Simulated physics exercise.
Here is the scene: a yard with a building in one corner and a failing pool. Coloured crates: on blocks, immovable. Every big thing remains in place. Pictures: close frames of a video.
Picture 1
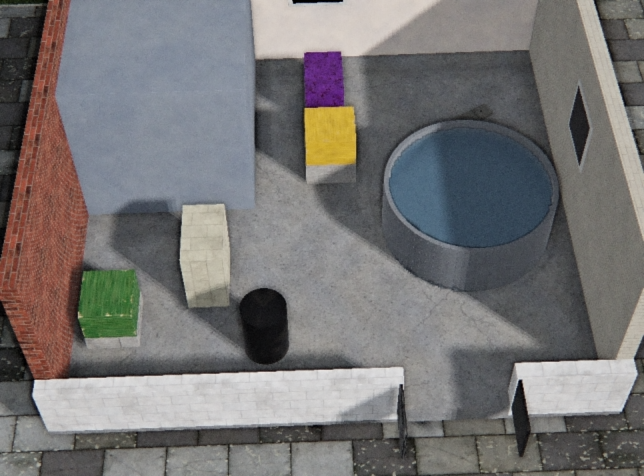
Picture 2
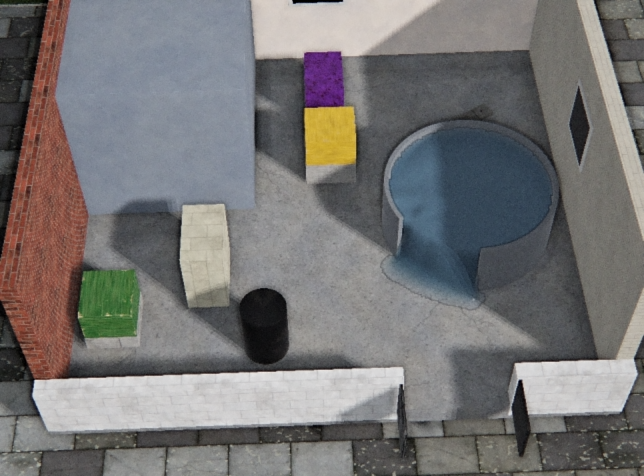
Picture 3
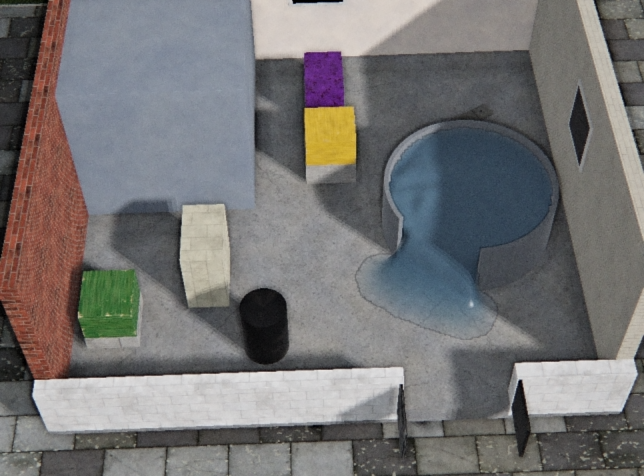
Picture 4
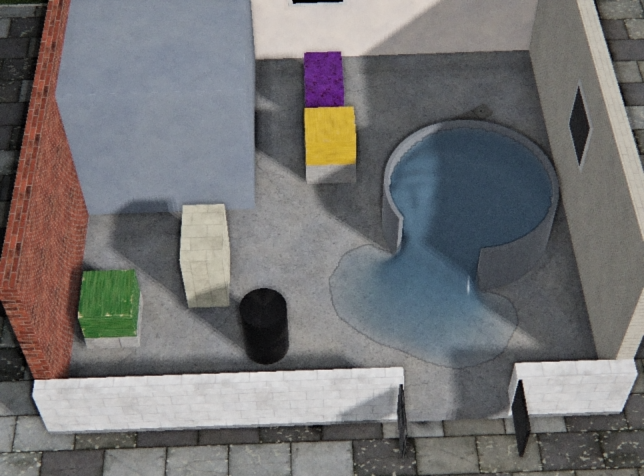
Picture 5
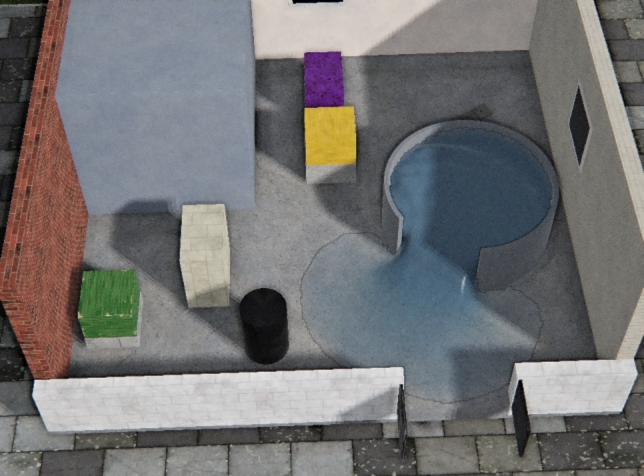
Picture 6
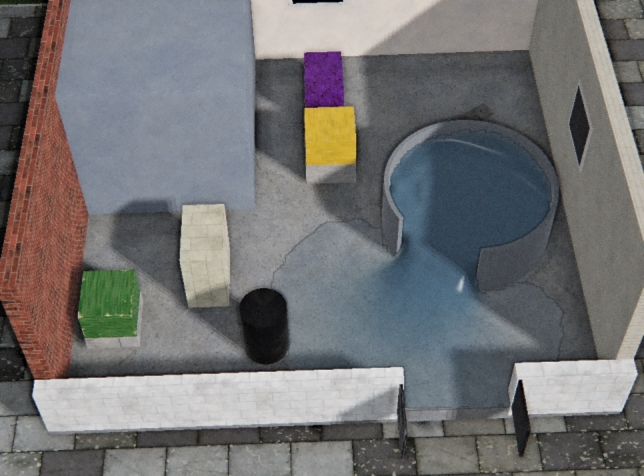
Water pours from a gap in the round pool and spreads across the grey yard floor.
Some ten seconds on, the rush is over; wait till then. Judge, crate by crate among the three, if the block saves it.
The yellow crate is missed. The purple crate is missed. The green crate is caught.
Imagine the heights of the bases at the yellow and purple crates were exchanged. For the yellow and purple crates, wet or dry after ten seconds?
Yellow stays clear, purple stays clear.
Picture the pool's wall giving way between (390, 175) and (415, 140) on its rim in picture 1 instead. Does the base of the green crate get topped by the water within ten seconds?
My reading: The green one keeps dry.
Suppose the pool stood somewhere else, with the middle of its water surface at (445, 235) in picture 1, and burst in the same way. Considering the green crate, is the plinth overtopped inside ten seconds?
I reckon the green crate is overrun.
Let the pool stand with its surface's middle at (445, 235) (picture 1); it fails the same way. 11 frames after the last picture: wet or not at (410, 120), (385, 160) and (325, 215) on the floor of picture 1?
Results in order - left untouched, left untouched, left untouched.
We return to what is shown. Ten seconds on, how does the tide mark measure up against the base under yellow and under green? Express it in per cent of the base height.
30 and 120 %, roughly.
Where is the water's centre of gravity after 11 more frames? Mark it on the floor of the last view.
It is around (397, 277).
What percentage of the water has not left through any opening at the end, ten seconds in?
That works out to about 64 percent.
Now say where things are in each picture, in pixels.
The first picture shows still water in the pool at (471, 186).
In the second picture, water pours out at (434, 267) and has run to (480, 298).
In the third picture, the front is at (480, 329), out from the gap at (434, 269).
In the fourth picture, the front is at (468, 362), out from the gap at (433, 271).
In the fifth picture, the front is at a hidden place, out from the gap at (433, 271).
In the sixth picture, water pours out at (433, 270) and has run to a hidden place.
A moment on, water covers 30 % of the floor; the yellow crate not reached, the purple crate not reached, the green crate not reached.
Next, water covers 40 % of the floor; the yellow crate not reached, the purple crate not reached, the green crate water round its plinth.
Then, water covers 55 % of the floor; the yellow crate water round its plinth, the purple crate not reached, the green crate water round its plinth.
Later, water covers 70 % of the floor; the yellow crate water round its plinth, the purple crate water round its plinth, the green crate water round its plinth.
In the end, water covers 90 % of the floor; the yellow crate stayed above the water, the purple crate stayed above the water, the green crate was topped.
